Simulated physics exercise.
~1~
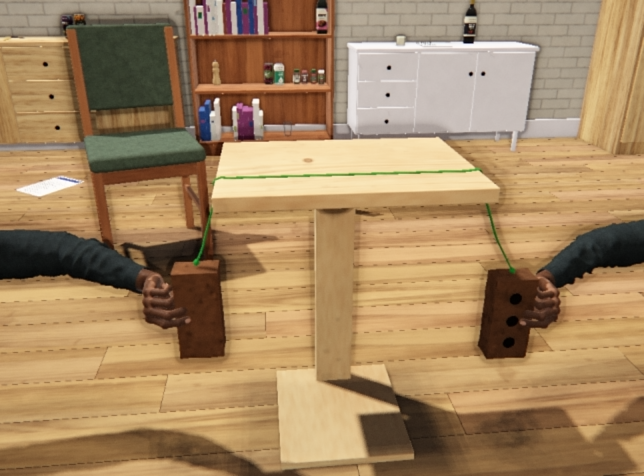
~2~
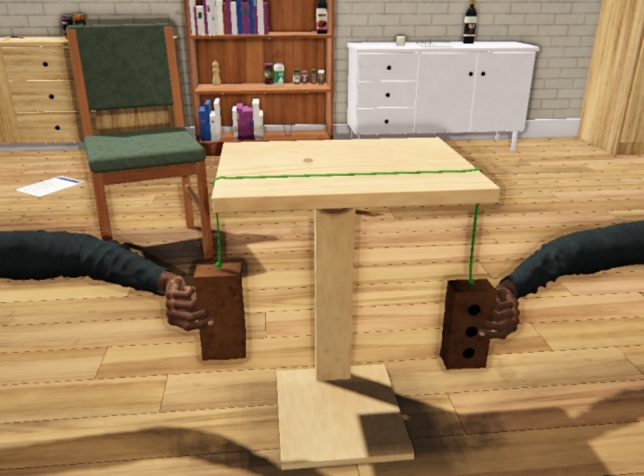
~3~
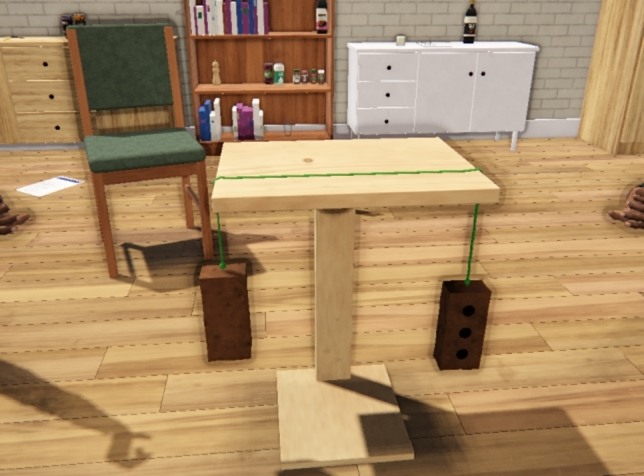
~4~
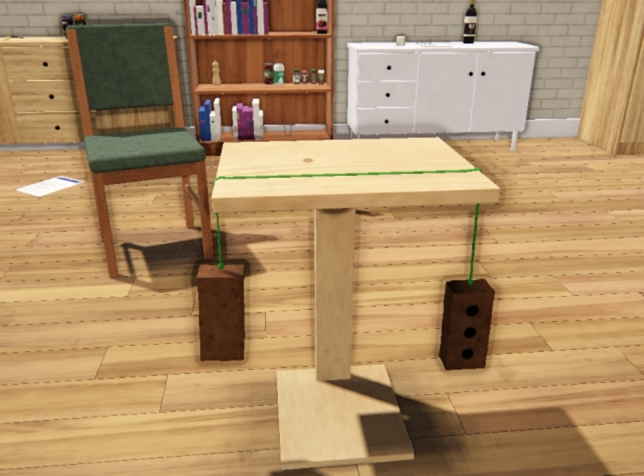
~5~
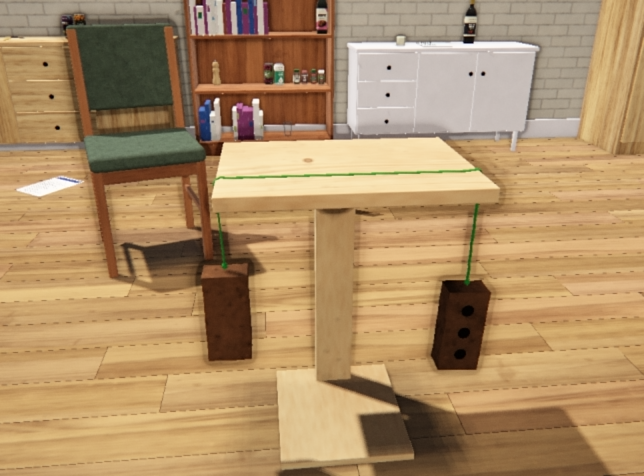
The clip opens on a small wooden side table with a green ribbon laid across its top, a reddish-brown brick tied at each end and held out to the sides by two hands. The hands bring the bricks inward until the ribbon hangs straight down past both edges of the table. Then they let go and draw back out toward the sides of the view. The bricks sway very slightly from side to side, neither one rising nor sinking. At the end, both still hang at the same heights as when released, and the ribbon stays balanced.
